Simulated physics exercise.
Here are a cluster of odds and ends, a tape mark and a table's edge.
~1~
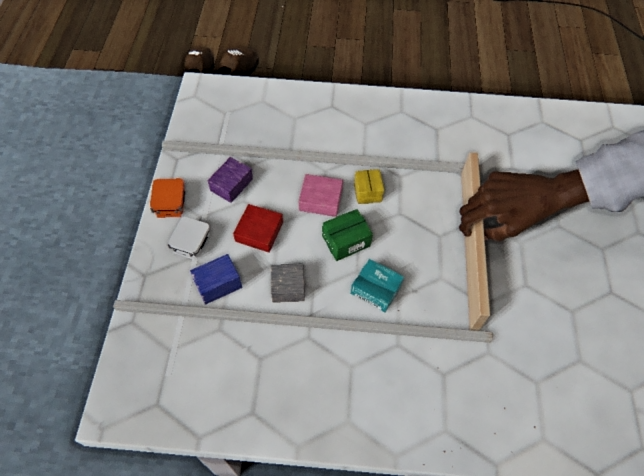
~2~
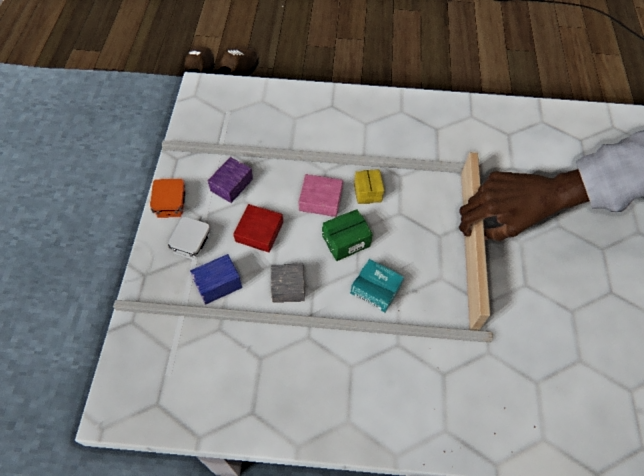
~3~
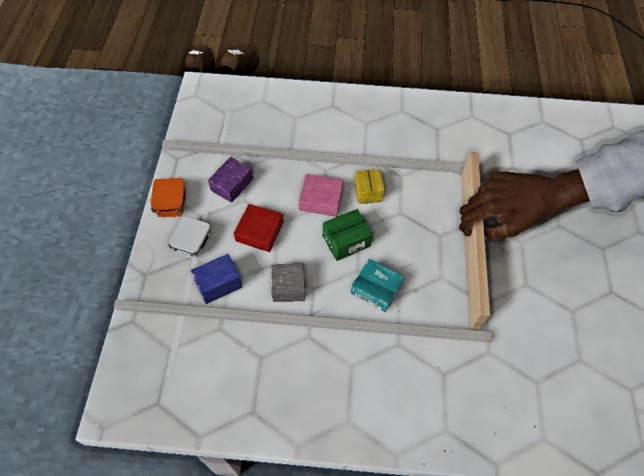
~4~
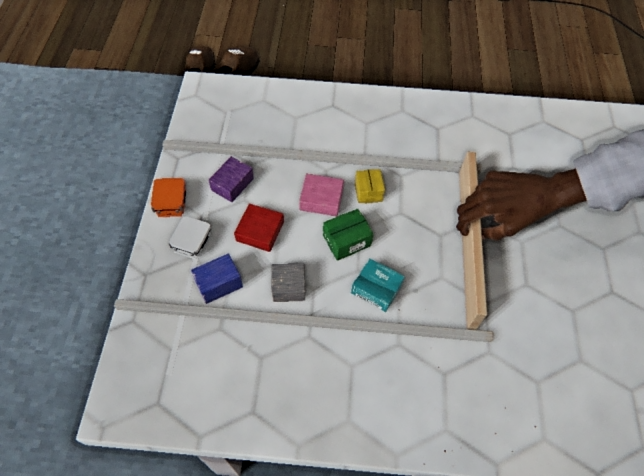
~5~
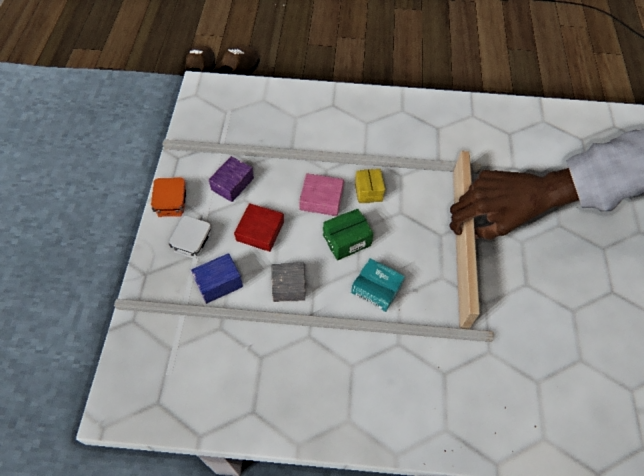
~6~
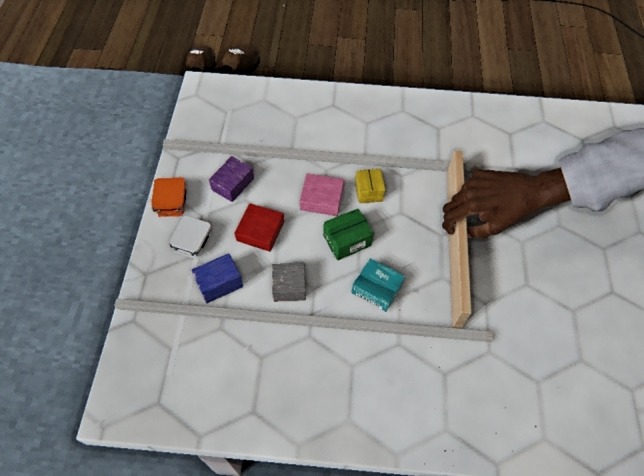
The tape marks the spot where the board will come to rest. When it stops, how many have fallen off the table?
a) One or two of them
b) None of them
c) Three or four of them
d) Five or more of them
Three or four of them.
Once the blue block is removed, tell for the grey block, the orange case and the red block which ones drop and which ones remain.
Grey block: Still there; orange case: Over the edge; red block: Still there.
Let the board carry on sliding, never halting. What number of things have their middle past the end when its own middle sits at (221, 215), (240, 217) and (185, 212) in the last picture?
The counts are 2, 0 and 6, in that order.
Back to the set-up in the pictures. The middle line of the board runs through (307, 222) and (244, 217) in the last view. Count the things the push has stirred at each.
Tally: 7; 10.
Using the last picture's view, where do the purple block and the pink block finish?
The first sits around (170, 160), while the other sits around (176, 186).
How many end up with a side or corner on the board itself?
3 in contact.
A little later, none off yet; orange case at rest near (170, 198); white case at rest near (192, 238); purple block at rest near (232, 179).
Next, none off yet; orange case shifted a little near (159, 194); white case shifted about its own width near (143, 237); purple block shifted about its own width near (200, 164).
When it is over, the number that fall off is three or four; down, blue block, white case and orange case.
